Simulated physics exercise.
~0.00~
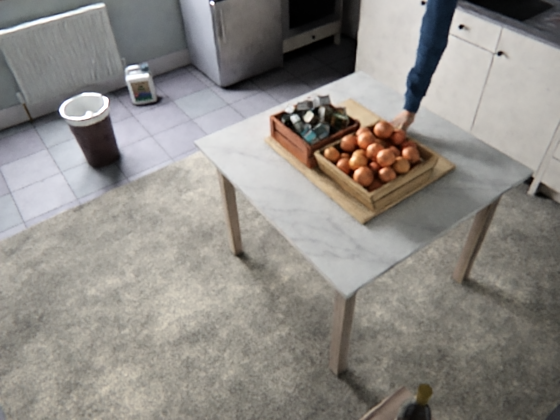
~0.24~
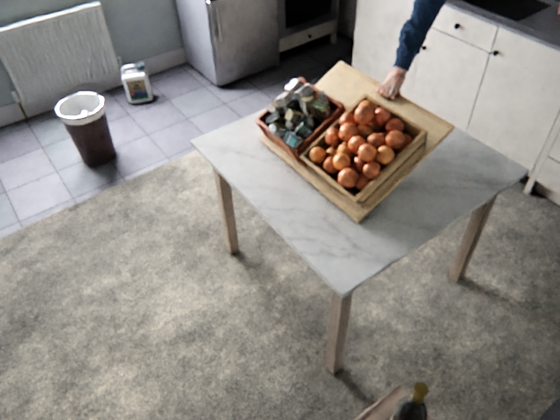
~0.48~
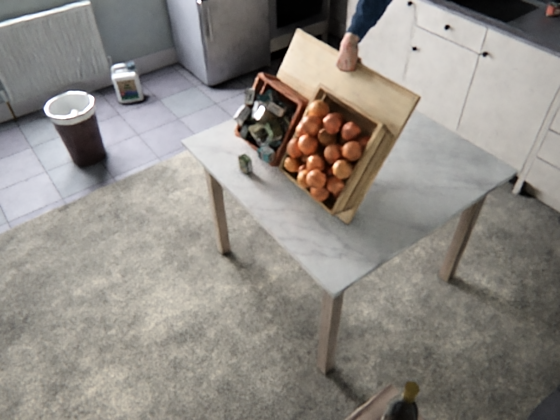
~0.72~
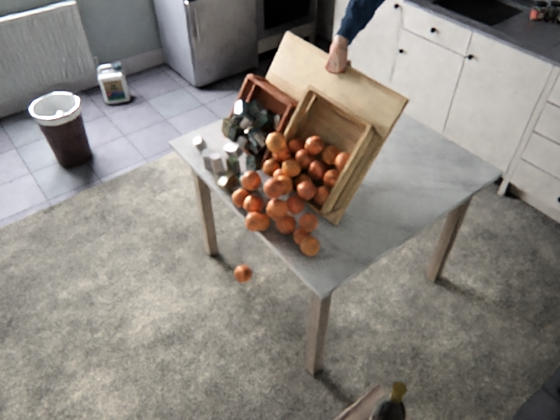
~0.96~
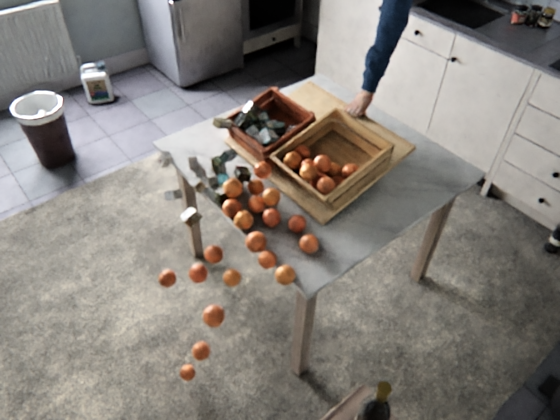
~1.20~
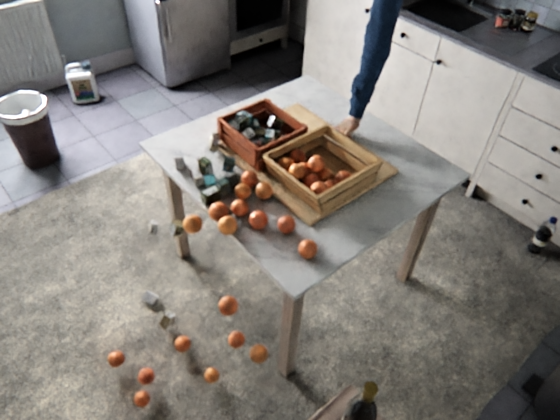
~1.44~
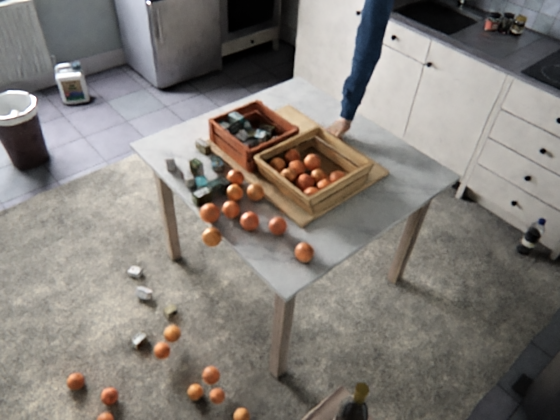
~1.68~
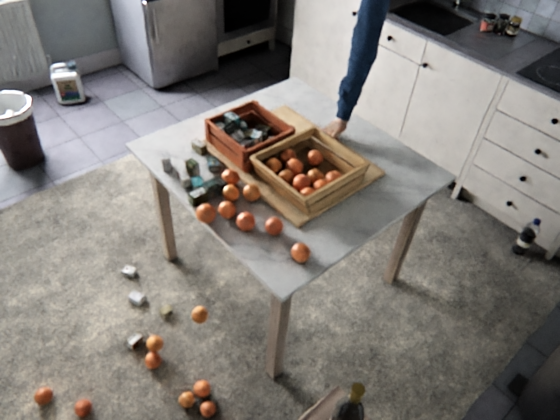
Hand tilting a board on a table, spilling most oranges and some small cartons onto tabletop and carpet, then lowering it flat.
